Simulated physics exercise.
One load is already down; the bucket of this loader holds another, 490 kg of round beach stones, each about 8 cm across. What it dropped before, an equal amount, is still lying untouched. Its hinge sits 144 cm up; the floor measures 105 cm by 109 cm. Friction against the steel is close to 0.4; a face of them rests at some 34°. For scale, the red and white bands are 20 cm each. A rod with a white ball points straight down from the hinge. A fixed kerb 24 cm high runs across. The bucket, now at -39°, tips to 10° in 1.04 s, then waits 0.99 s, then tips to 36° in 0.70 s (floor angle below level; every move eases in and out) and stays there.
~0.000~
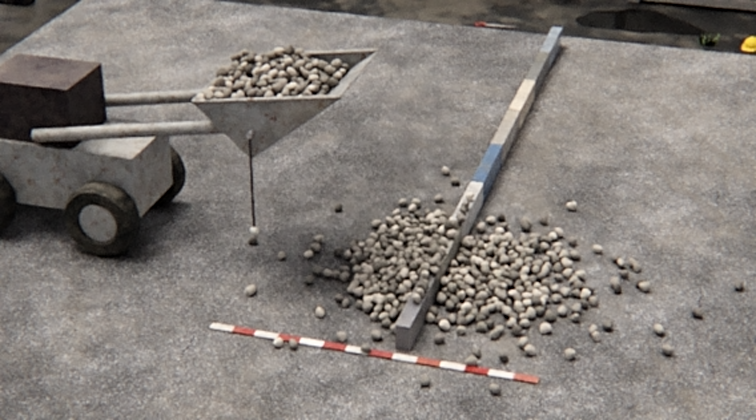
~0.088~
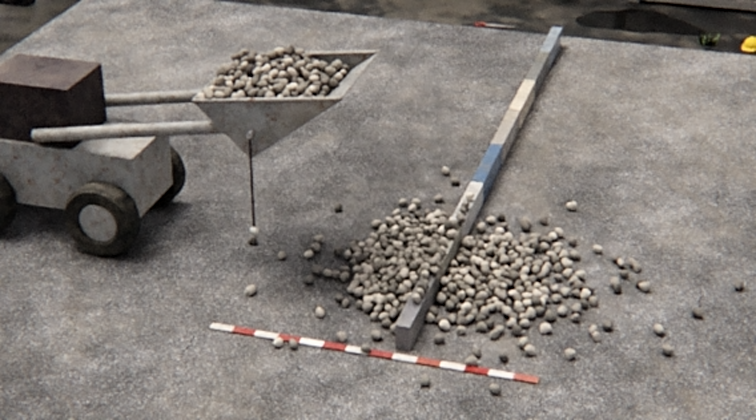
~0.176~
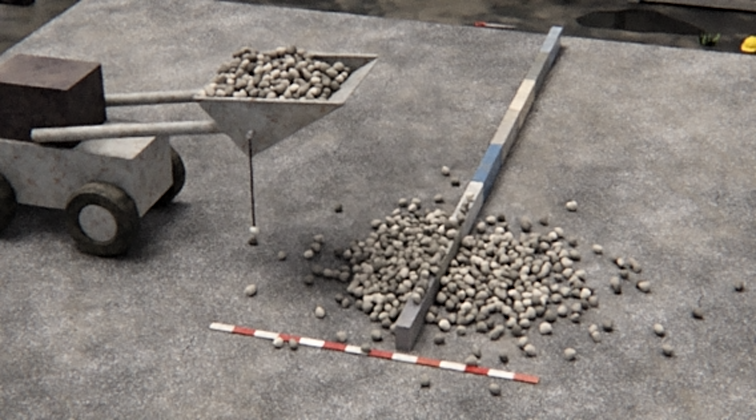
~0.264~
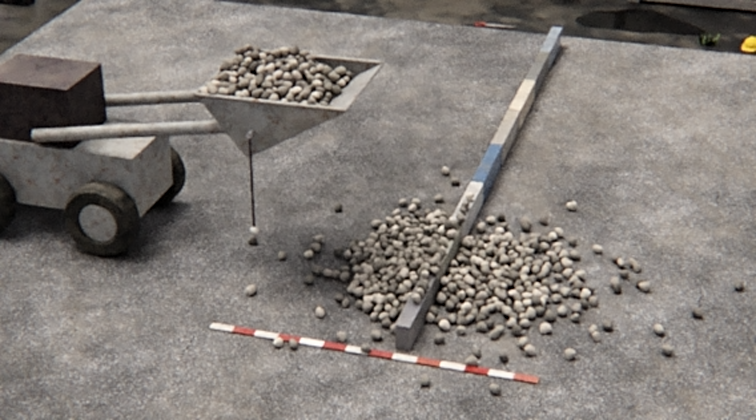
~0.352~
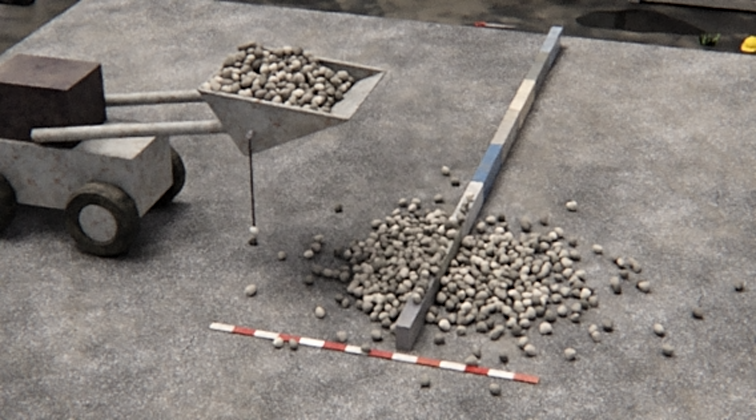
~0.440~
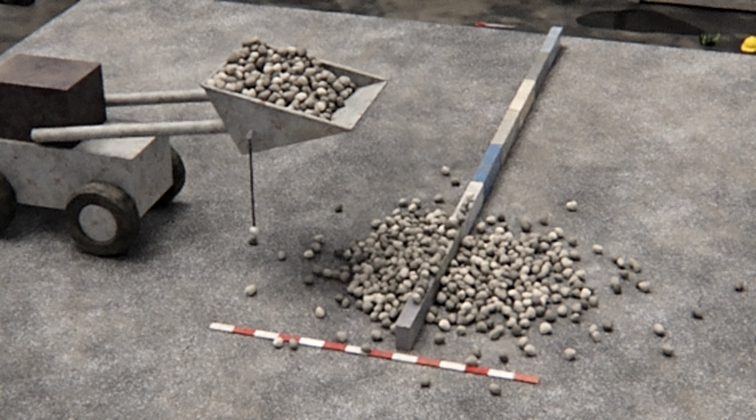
The clip shows a loader holding a bucket of rounded grey stones beside a stone pile lying across a long kerb. The bucket slowly tilts forward, its right lip dipping slightly, while the loader and pile stay still.
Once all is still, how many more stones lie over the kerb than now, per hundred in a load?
Roughly 3 per cent of a load more.
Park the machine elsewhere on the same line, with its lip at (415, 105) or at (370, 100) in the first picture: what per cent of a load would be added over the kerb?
About 80 and 30 per cent.
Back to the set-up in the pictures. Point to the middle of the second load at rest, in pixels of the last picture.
Near (386, 250).
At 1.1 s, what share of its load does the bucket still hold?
It holds some 100 per cent.
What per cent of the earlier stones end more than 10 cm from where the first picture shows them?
About 10 per cent.
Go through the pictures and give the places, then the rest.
In the first frame, the bucket is at -39°, its lip at (341, 97); the top of the load is at (287, 59). The earlier load is highest near (440, 248), 31 cm above ground level, 56 % on this side of the kerb, 44 % over the kerb.
The second frame shows lip at (341, 99), floor tilted -38°, highest stones at (288, 59); the stones move at 0.1 m/s on average.
In the third frame, the bucket is at -35°, its lip at (344, 104); the top of the load is at (284, 58); the stones move at 0.2 m/s on average.
In the fourth frame, the bucket is at -31°, its lip at (347, 111); the top of the load is at (277, 55); the stones move at 0.3 m/s on average.
The fifth frame shows lip at (349, 120), floor tilted -26°, highest stones at (260, 54); the stones move at 0.3 m/s on average.
The sixth frame shows lip at (352, 130), floor tilted -20°, highest stones at (248, 51); the stones move at 0.3 m/s on average.
After 0.8 s the floor is at 2°; in per cent of one load, 100 in the bucket, 56 on this side of the kerb, 44 over the kerb; the foremost stones are at (664, 296).
After 1.1 s the floor is at 10°; in per cent of one load, 100 in the bucket, 56 on this side of the kerb, 44 over the kerb; the foremost stones are at (664, 296).
After 3.2 s the floor is at 36°; in per cent of one load, 6 in the bucket, 148 on this side of the kerb, 45 over the kerb; the foremost stones are at (664, 296).
After 5.9 s the floor is at 36°; in per cent of one load, 0 in the bucket, 154 on this side of the kerb, 46 over the kerb; the foremost stones are at (664, 296). Net gain over the kerb, 3.
